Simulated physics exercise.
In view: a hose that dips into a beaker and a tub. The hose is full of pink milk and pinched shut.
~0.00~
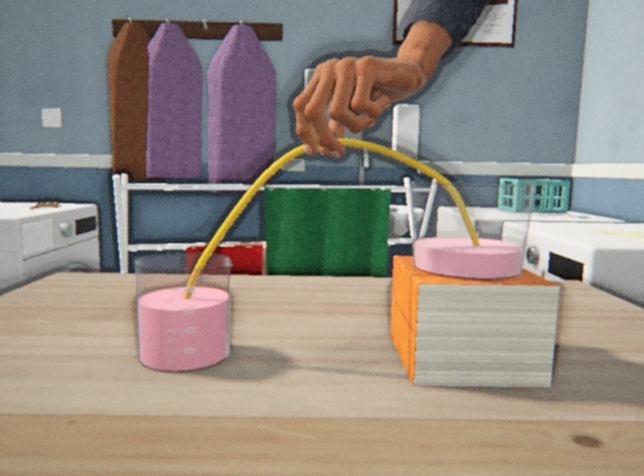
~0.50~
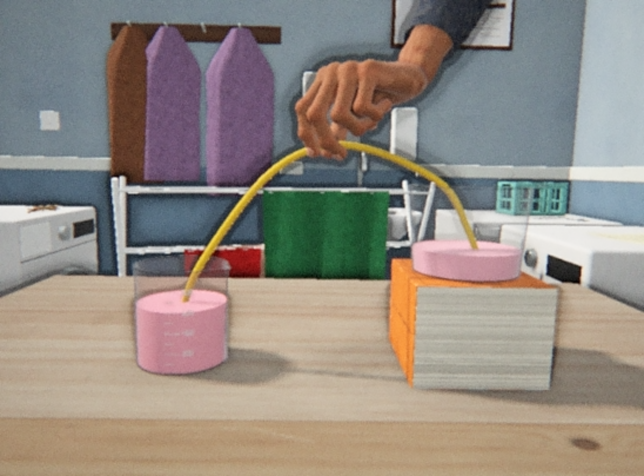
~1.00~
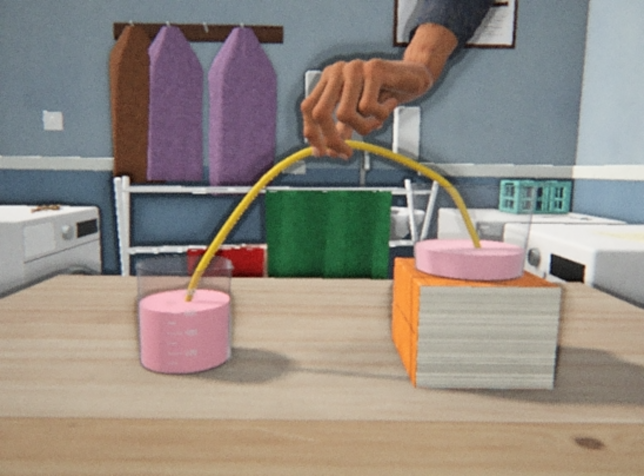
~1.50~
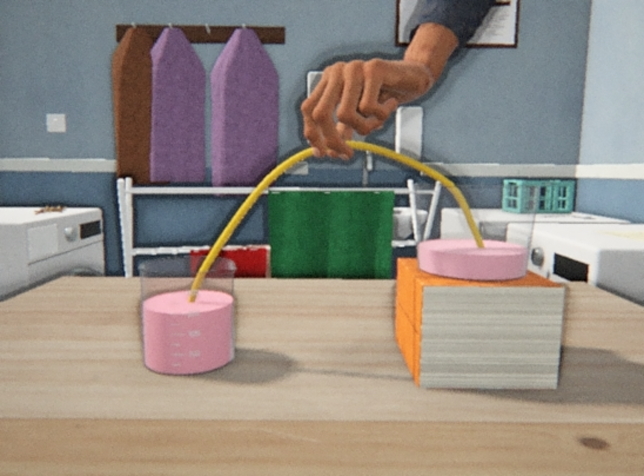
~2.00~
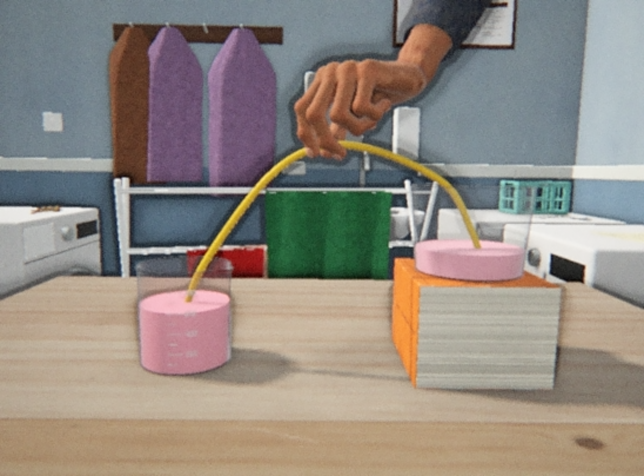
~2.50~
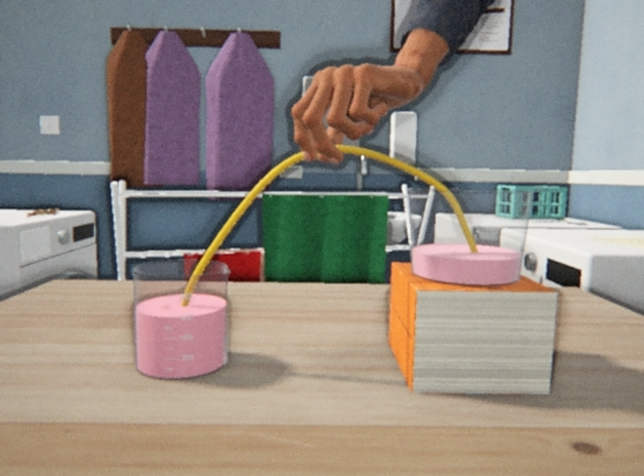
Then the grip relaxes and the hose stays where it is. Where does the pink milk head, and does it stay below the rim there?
The pink milk goes leftwards; the receiving one has room for it.
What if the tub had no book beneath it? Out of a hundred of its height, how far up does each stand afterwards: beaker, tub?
Roughly 35 per cent, then 45 per cent.
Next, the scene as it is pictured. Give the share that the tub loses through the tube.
Some 45 per cent.
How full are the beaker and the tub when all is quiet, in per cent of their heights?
In turn 75 and 15 per cent.
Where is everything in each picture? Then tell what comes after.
Fingers on the hose; beaker (184, 307) about two thirds full, on the top itself; tub (469, 225) about a quarter full, up on the book, in the first frame.
Still shut; beaker about two thirds full, surface at (182, 301); tub about a quarter full, surface at (466, 249), in the second frame.
The hose is pinched; beaker (185, 310) about two thirds full; tub (470, 227) about a quarter full, in the third frame.
Nothing flows; beaker about two thirds full, surface at (188, 302); tub about a quarter full, surface at (472, 248), in the fourth frame.
Fingers on the hose; beaker (185, 311) about two thirds full, on the top itself; tub (470, 228) about a quarter full, up on the book, in the fifth frame.
Still shut; beaker about two thirds full, surface at (182, 305); tub about a quarter full, surface at (465, 253), in the sixth frame.
After 8.0 s, the beaker is about two thirds full; the tub is about a quarter full.
After 20.0 s, the beaker is about two thirds full; the tub is nearly empty.
After 45.0 s, the beaker is about three quarters full; the tub is nearly empty.
